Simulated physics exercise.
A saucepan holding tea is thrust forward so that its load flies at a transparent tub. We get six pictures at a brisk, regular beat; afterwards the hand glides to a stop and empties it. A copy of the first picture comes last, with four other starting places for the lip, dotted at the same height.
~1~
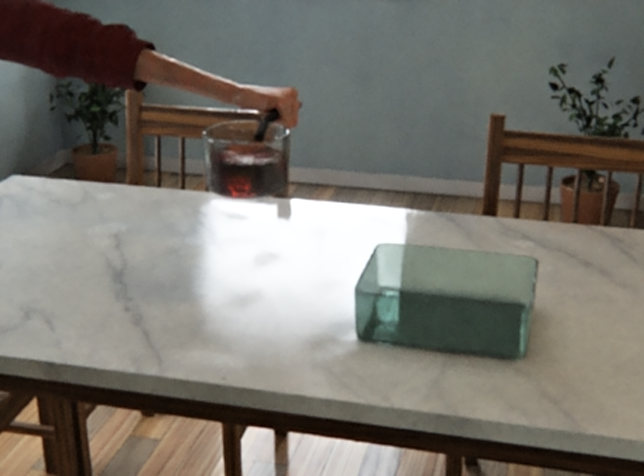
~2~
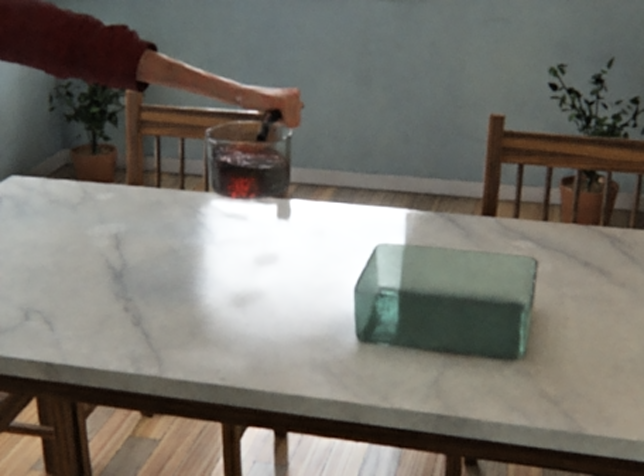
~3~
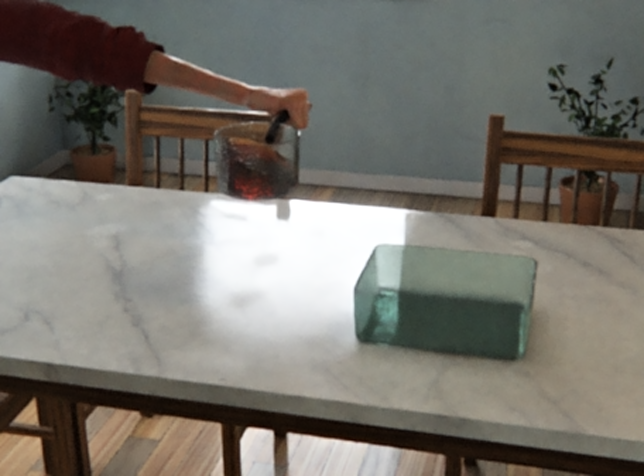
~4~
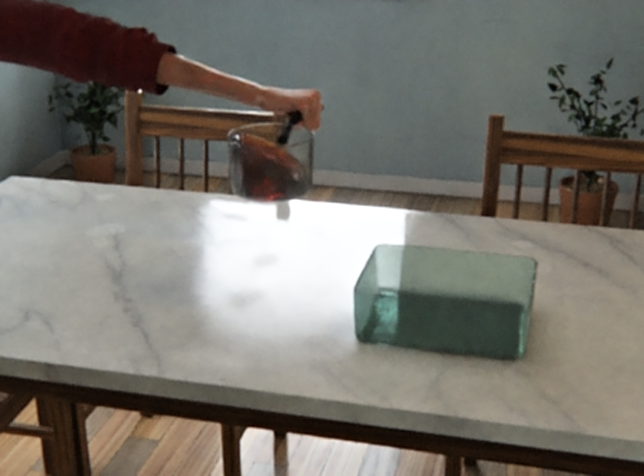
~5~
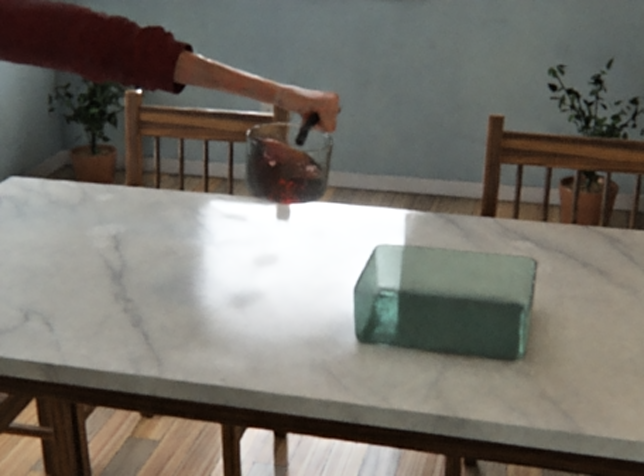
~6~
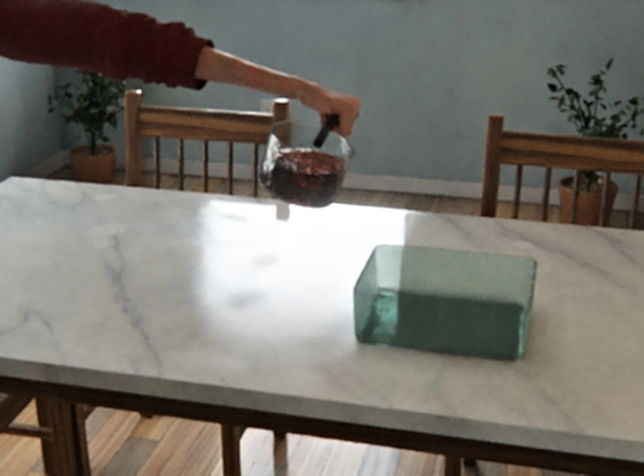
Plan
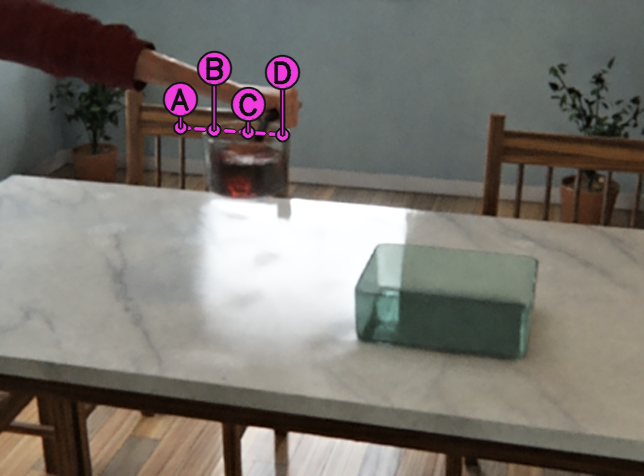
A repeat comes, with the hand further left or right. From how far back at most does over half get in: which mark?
C will do.
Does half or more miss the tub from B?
Yes, that goes wrong.
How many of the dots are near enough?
Two of the four.
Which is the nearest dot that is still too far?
That would be B.
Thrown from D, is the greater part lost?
No, not at all.
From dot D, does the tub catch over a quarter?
Yes, it does.
On the marked copy, A at (180, 127); B at (214, 130); C at (248, 132); D at (282, 134).
For dot A, about 6 % lands in the tub, 93 % falls short.
For dot B, about 36 % lands in the tub, 58 % falls short and 6 % goes beside or beyond.
For dot C, about 63 % lands in the tub, 26 % falls short and 11 % goes beside or beyond.
For dot D, about 84 % lands in the tub, 2 % falls short and 14 % goes beside or beyond.
